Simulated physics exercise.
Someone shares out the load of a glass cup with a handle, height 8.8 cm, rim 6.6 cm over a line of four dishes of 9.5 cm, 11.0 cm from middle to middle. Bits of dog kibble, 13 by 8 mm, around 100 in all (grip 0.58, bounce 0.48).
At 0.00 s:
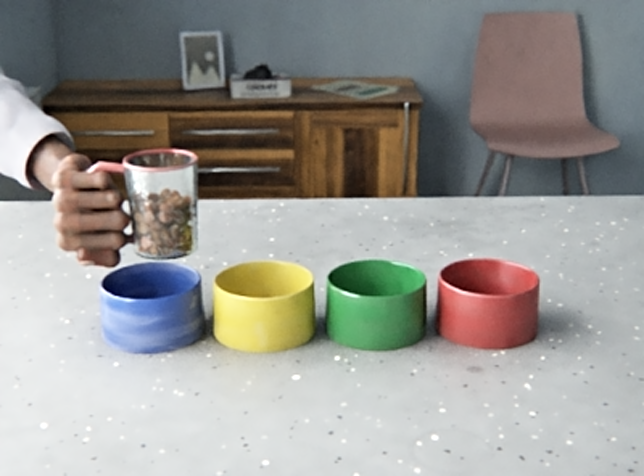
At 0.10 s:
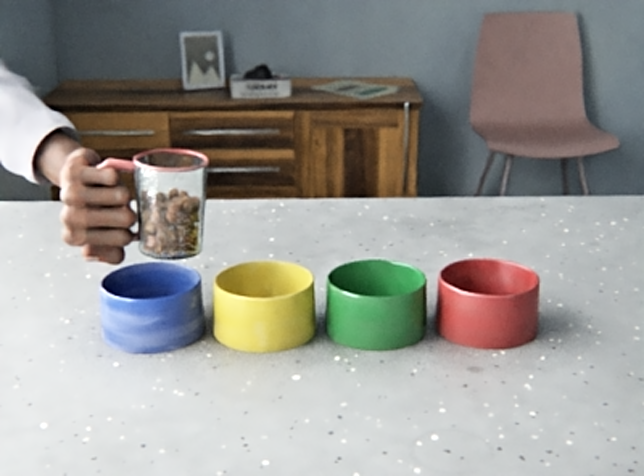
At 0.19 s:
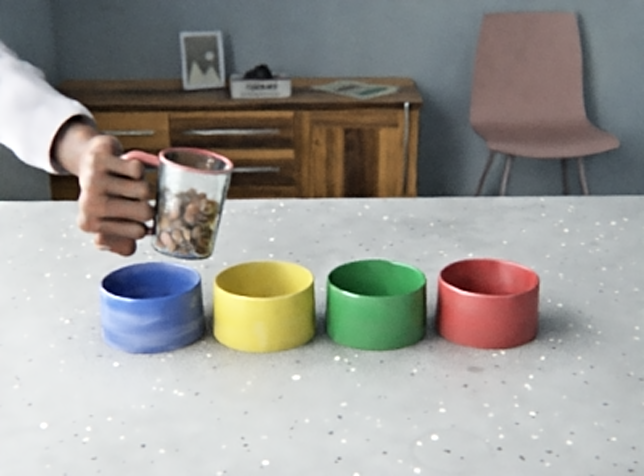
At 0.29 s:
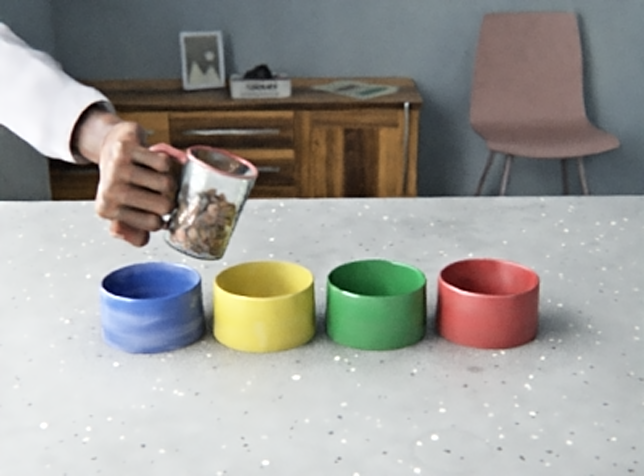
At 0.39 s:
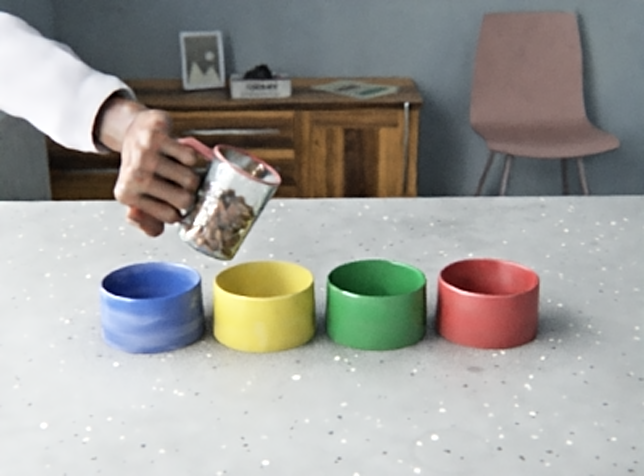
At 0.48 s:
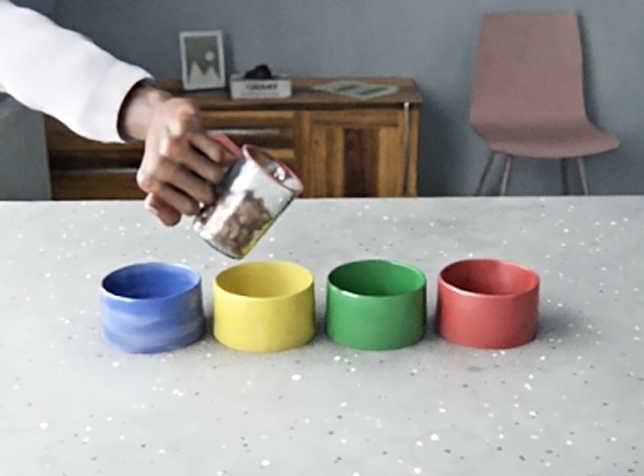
At first, a hand holds a glass cup of small brown pieces upright by its handle above the blue dish, leftmost in a row of four. The hand then moves right while tilting the cup steadily rightward, until it slants above the yellow dish, the pieces still inside.
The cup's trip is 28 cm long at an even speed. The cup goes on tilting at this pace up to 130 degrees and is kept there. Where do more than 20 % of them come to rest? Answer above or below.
Red dish: Above; blue dish: Below; green dish: Below; yellow dish: Below; on the counter: Below.
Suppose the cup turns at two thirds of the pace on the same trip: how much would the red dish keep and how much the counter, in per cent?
Red 100, counter 0.
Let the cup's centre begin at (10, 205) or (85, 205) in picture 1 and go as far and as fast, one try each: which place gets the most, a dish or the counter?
The winner: Green, then green.
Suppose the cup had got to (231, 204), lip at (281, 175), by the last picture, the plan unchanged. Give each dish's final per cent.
Red 100; blue 0; green 0; yellow 0.
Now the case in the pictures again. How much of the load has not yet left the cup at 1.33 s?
About 95 per cent.
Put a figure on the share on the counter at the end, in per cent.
About 0 per cent.
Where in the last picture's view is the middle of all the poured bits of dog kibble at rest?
Near (496, 310).
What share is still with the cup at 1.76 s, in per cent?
Roughly 0 per cent.
After 0.99 s, tilt 82 degrees; cup holds 100 %.
After 1.33 s, tilt 112 degrees; cup holds 95 %, red 5 %.
After 1.76 s, tilt 130 degrees; cup holds 0 %, red 100 %.
At rest (2.1 s), red 100 %, blue 0 %, green 0 %, yellow 0 %, counter 0 %.
